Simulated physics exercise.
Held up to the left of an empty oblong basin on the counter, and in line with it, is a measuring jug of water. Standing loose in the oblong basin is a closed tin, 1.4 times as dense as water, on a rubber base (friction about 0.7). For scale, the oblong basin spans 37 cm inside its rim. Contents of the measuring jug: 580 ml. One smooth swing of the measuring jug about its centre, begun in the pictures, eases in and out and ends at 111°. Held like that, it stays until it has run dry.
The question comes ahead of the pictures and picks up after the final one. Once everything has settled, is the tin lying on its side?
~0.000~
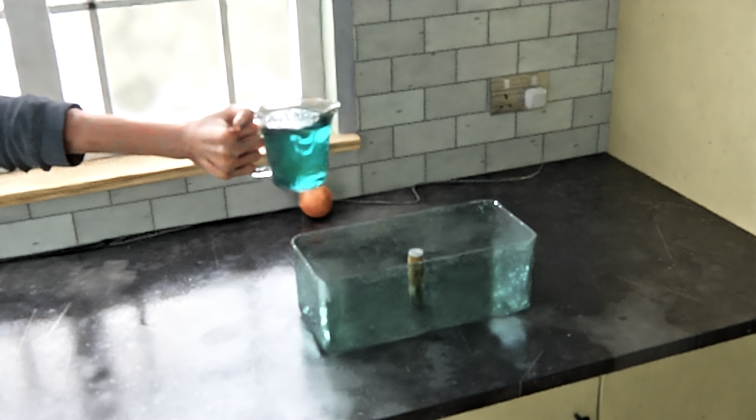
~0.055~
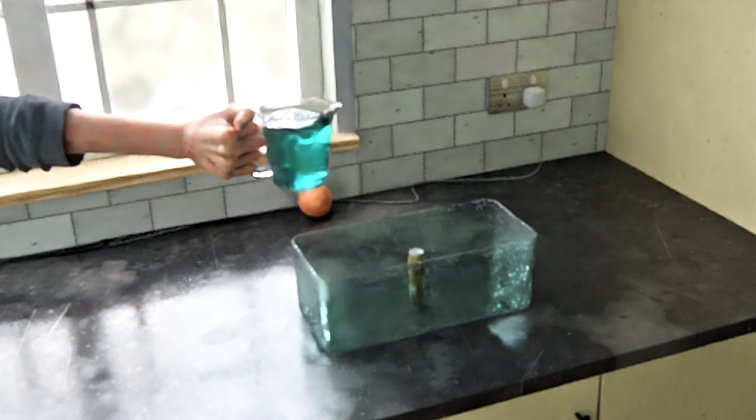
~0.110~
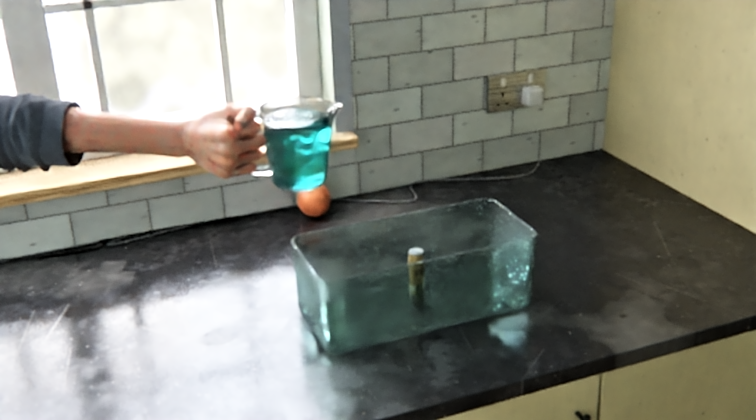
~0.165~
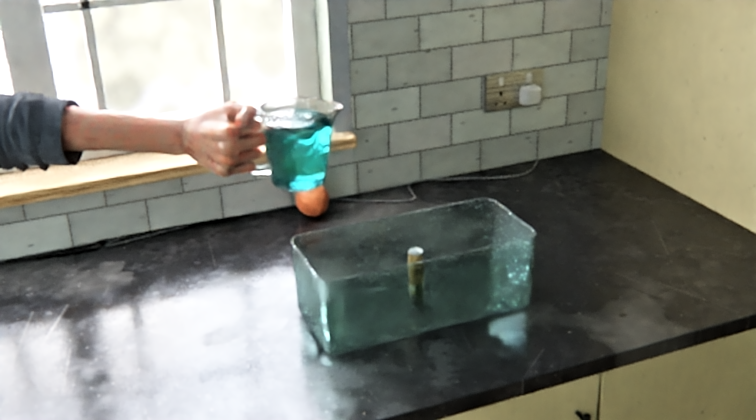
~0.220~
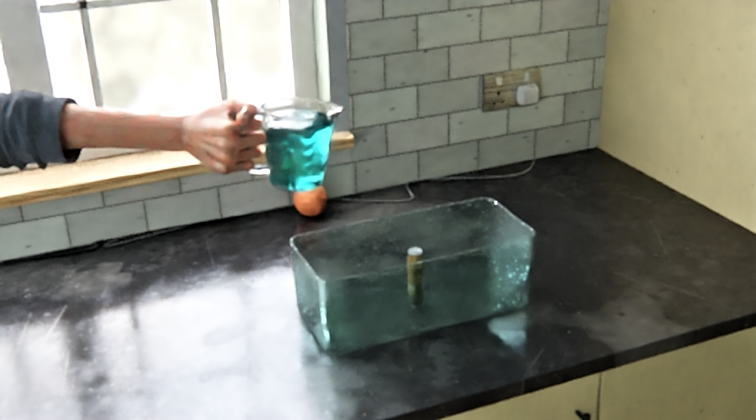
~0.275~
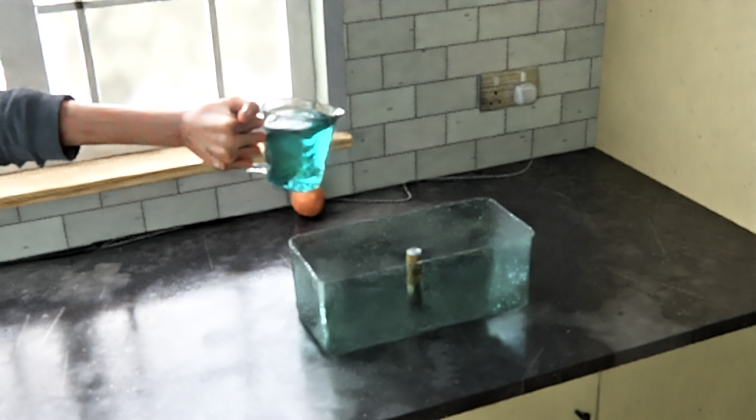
It is going to fail.
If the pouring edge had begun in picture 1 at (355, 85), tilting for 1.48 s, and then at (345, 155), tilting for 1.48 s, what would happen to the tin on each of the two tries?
The tin overturns the first time and stays vertical the second time.
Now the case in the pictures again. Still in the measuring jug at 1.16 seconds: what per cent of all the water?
Roughly 18 per cent.
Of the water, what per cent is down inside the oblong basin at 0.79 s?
Around 6 percent.
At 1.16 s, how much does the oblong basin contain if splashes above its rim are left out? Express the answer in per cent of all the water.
60 per cent, give or take a little.
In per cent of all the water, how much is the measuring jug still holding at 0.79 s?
76 %.
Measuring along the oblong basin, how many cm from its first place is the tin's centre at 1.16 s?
Close to 3 cm.
After 0.79 s the tilt is 61° and 76 per cent is still to pour; the tin stands where it began.
After 1.16 s the tilt is 99° and 17 per cent is still to pour; the tin leans 18°.
After 1.55 s the tilt is 111° and 0 per cent is still to pour; the tin lies on its side.
After 1.98 s the tilt is 111° and 0 per cent is still to pour; the tin lies on its side.
In the end the tin lies on its side.
